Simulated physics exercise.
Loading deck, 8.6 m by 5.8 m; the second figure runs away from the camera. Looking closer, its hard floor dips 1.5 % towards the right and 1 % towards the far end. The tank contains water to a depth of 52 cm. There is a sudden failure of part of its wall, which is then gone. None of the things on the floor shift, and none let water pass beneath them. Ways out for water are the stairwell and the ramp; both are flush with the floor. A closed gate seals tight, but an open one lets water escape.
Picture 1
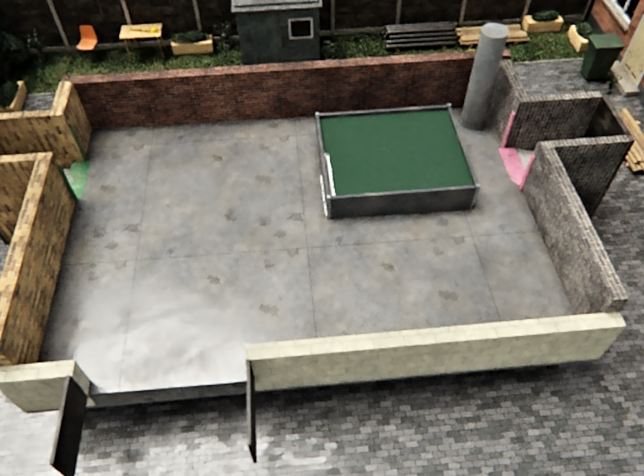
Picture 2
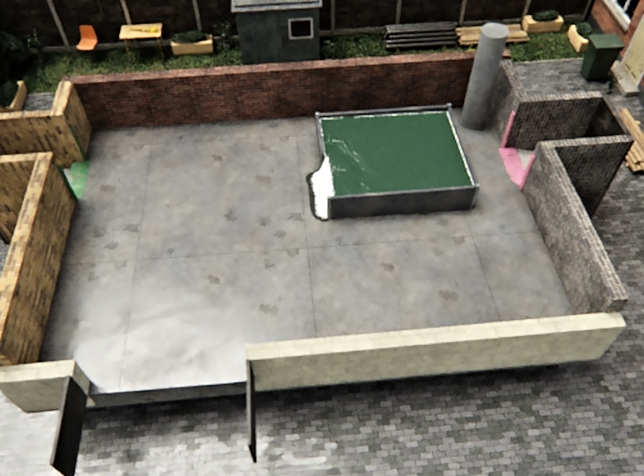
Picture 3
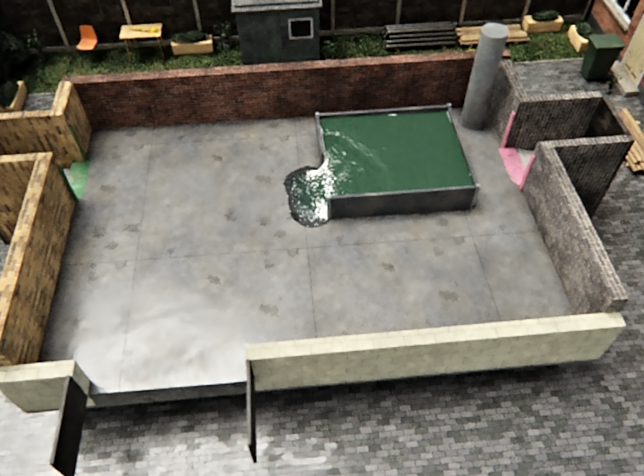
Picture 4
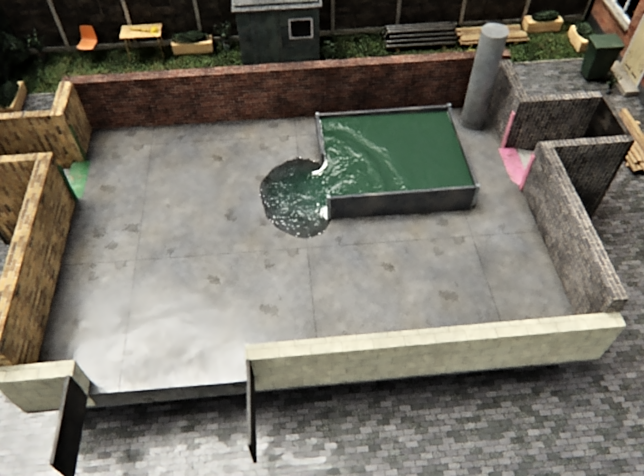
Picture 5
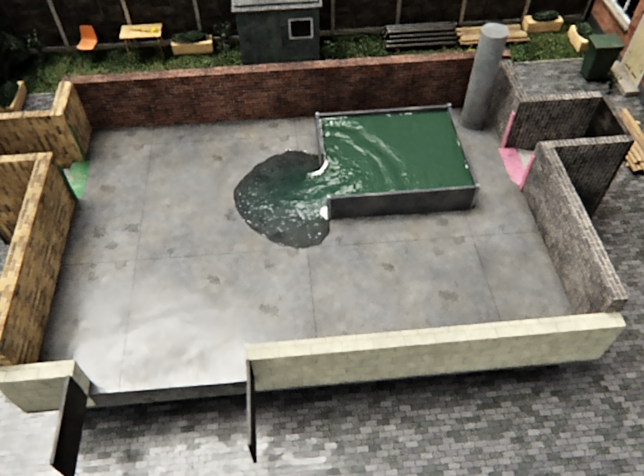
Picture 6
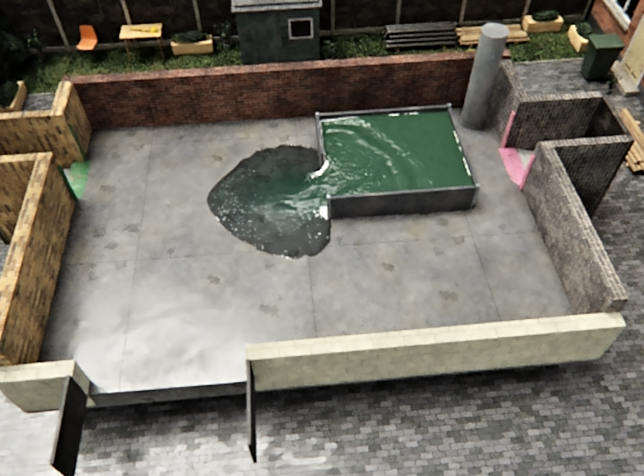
A walled loading deck with a grey concrete floor is seen from above, from a fixed high viewpoint. A low tank of green water sits towards the back right beside a grey column, with brick, wooden and pale walls around it and furniture on grass beyond. Water bursts from the tank's left side, foaming white, then spreads leftward across the floor in a widening, dark rounded pool while ripples curve over the tank's surface.
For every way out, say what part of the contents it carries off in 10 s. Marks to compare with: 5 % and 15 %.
Gateway - between 5 and 15 % of the total. Stairwell (marked green) - between 5 and 15 % of the total. Ramp down (marked pink) - less than 5 % of the total.
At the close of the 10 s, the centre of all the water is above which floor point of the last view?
Its balance point sits around (279, 193).
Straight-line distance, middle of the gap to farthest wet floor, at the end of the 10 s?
That works out near 5.8 m.
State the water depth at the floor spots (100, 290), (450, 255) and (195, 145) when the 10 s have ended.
About 4, 0 and 8 cm respectively.
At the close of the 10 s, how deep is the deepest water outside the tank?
Some 9 cm deep.
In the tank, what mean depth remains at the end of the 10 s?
Around 15 cm on average.
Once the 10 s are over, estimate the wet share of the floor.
Roughly 75 percent.
A moment later water covers 25 % of the floor and is deepest (26 cm) near (314, 203); gone so far, the gateway 0 %, the stairwell (marked green) 0 %, the ramp down (marked pink) 0 %.
Soon after water covers 40 % of the floor and is deepest (24 cm) near (314, 203); gone so far, the gateway 0 %, the stairwell (marked green) 0 %, the ramp down (marked pink) 0 %.
Next water covers 55 % of the floor and is deepest (23 cm) near (33, 384); gone so far, the gateway 1 %, the stairwell (marked green) 2 %, the ramp down (marked pink) 0 %.
Later on water covers 60 % of the floor and is deepest (13 cm) near (314, 203); gone so far, the gateway 5 %, the stairwell (marked green) 6 %, the ramp down (marked pink) 0 %.
At the end water covers 75 % of the floor and is deepest (9 cm) near (314, 203); gone so far, the gateway 10 %, the stairwell (marked green) 9 %, the ramp down (marked pink) 0 %.
